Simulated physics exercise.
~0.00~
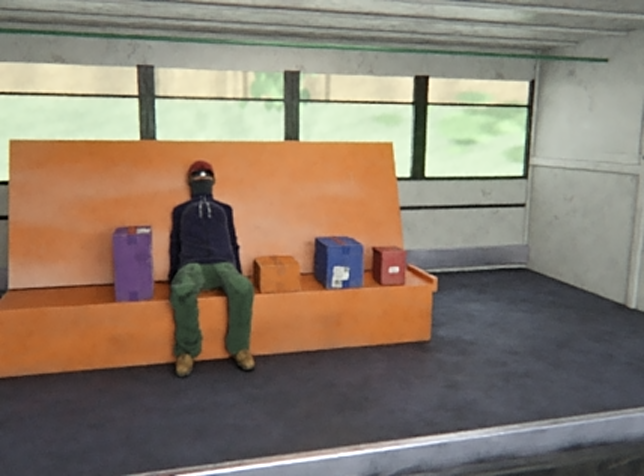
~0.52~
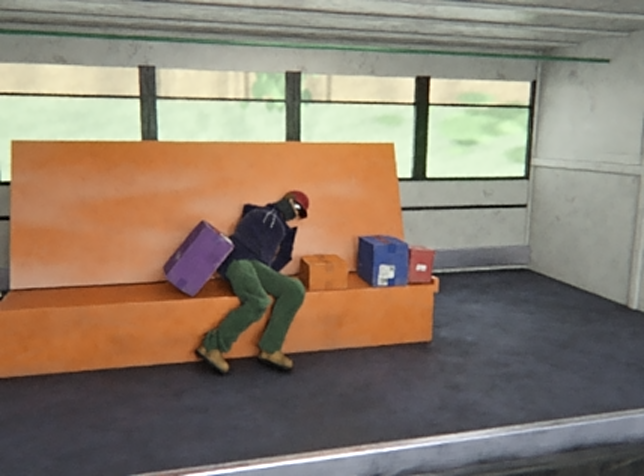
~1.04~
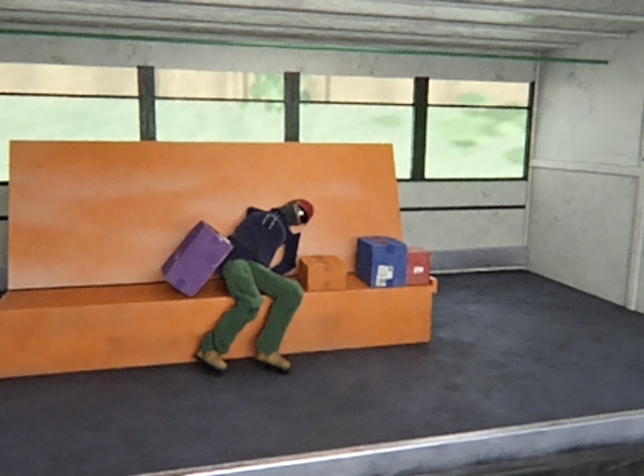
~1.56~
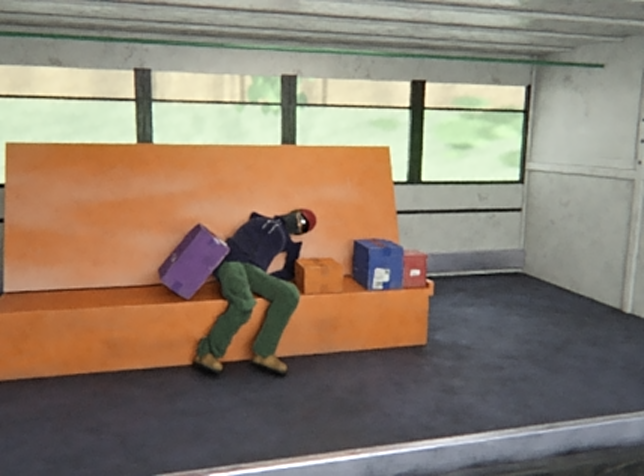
In this clip, a person in a red cap sits among four boxes on an orange bench; the person and boxes shift right, the purple box tipping toward the slumping person. At the end, the person stays seated, leaning right, and all the boxes remain on the bench.
